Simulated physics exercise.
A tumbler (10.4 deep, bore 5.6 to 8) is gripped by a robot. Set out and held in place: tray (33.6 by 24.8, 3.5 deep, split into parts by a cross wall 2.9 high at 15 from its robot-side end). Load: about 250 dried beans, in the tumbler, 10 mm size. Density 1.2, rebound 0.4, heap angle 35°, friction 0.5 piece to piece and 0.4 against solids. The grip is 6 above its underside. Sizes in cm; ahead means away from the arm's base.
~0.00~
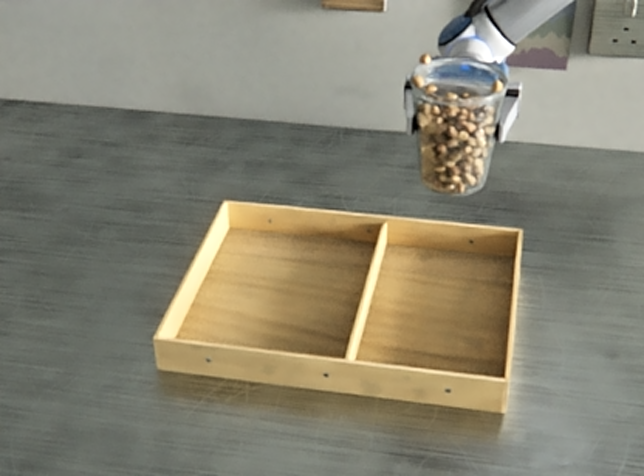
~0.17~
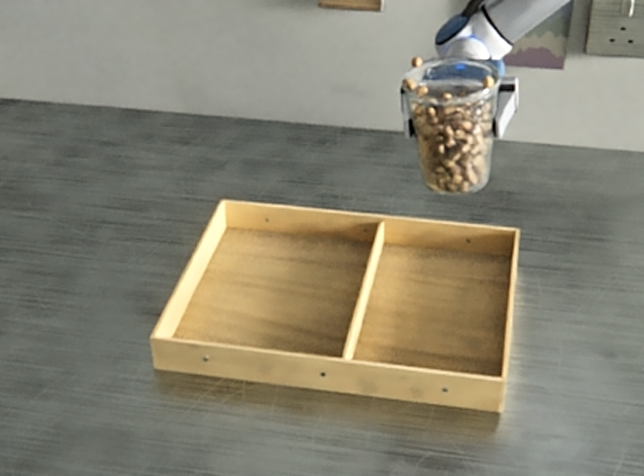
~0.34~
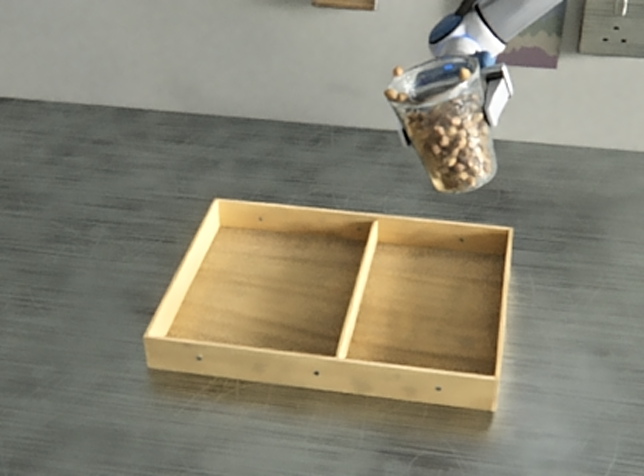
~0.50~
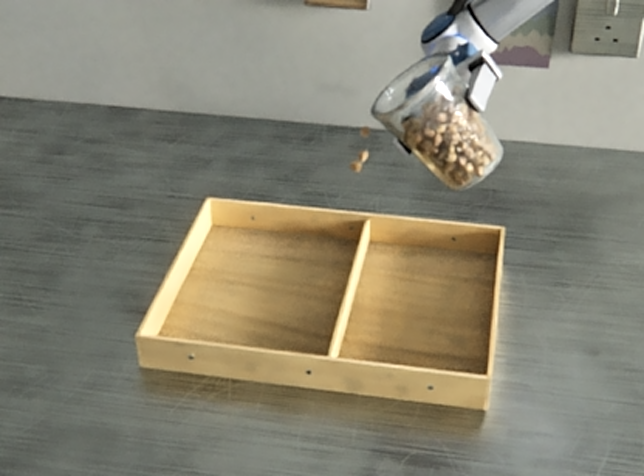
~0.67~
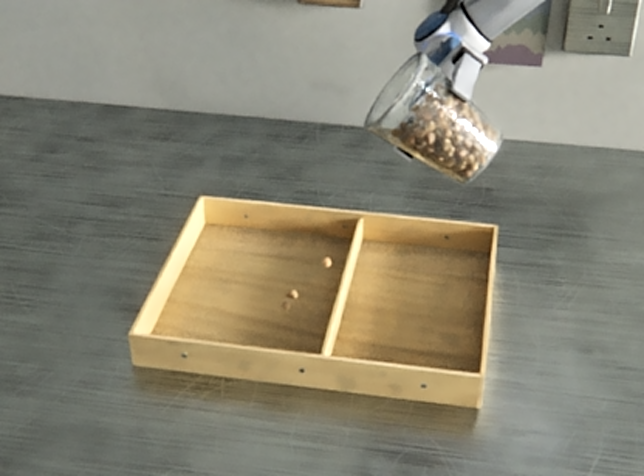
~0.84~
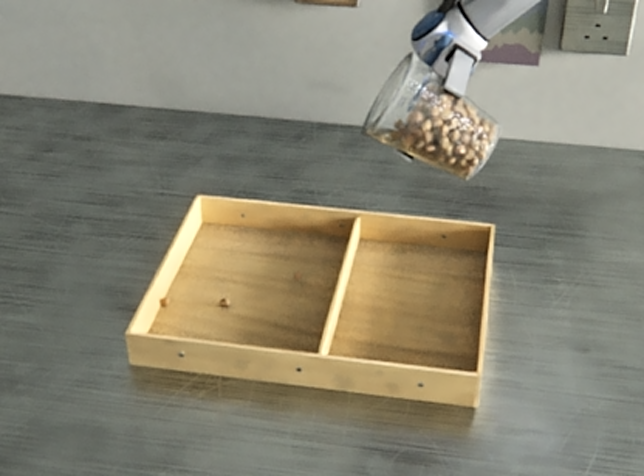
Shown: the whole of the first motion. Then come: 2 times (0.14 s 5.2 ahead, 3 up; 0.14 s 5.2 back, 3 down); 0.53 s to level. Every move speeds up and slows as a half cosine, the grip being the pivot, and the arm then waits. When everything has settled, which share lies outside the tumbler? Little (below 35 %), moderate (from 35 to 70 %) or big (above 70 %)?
Answer: Moderate; from 35 to 70 % of the dried beans finish outside the tumbler.
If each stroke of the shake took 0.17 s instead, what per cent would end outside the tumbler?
In that case some 30 per cent.
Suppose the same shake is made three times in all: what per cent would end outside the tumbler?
Then about 60 per cent.
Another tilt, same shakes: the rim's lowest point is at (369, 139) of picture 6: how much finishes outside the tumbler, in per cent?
Some 85 per cent.
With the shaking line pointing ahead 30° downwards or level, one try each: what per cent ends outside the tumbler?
Some 10 and 30 per cent.
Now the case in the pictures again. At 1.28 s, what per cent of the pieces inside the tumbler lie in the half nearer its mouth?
Roughly 45 per cent.
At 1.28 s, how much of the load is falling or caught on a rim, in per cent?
About 2 per cent.
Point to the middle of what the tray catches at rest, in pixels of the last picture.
Near (280, 291).
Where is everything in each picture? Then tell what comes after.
Tumbler middle at (456, 132), level; upper third of the load around (455, 117), from x 420 to 495, top at y 60; 248 in the tumbler, in the first picture.
Tumbler middle at (454, 131), tilted 6° forward; upper third of the load around (456, 117), from x 410 to 490, top at y 60, in the second picture.
Tumbler middle at (449, 130), tilted 21° forward; upper third of the load around (451, 115), from x 390 to 485, top at y 70, in the third picture.
Tumbler middle at (444, 128), tilted 39° forward; upper third of the load around (447, 115), from x 355 to 490, top at y 90; 245 in the tumbler, 3 in flight or on a rim, in the fourth picture.
Tumbler middle at (439, 125), tilted 54° forward; upper third of the load around (441, 111), from x 285 to 490, top at y 85; 245 in the tumbler, 3 in the far-side part, in the fifth picture.
Tumbler middle at (436, 124), tilted 60° forward; upper third of the load around (440, 111), from x 165 to 490, top at y 85; 245 in the tumbler, 3 in the far-side part, in the sixth picture.
By 1.28 s, tilted 60° forward, highest piece 27 above the table; 163 in the tumbler, 72 in the far-side part, 8 in the robot-side part, 5 in flight or on a rim.
By 1.71 s, tilted 22° forward, highest piece 25 above the table; 117 in the tumbler, 112 in the far-side part, 19 in the robot-side part.
By 2.13 s, level, highest piece 24 above the table; 117 in the tumbler, 112 in the far-side part, 19 in the robot-side part.
By 3.18 s, level, highest piece 24 above the table; 117 in the tumbler, 112 in the far-side part, 19 in the robot-side part.
Final count, 117 in the tumbler, 112 in the far-side part, 19 in the robot-side part. That is 53 % outside the tumbler.
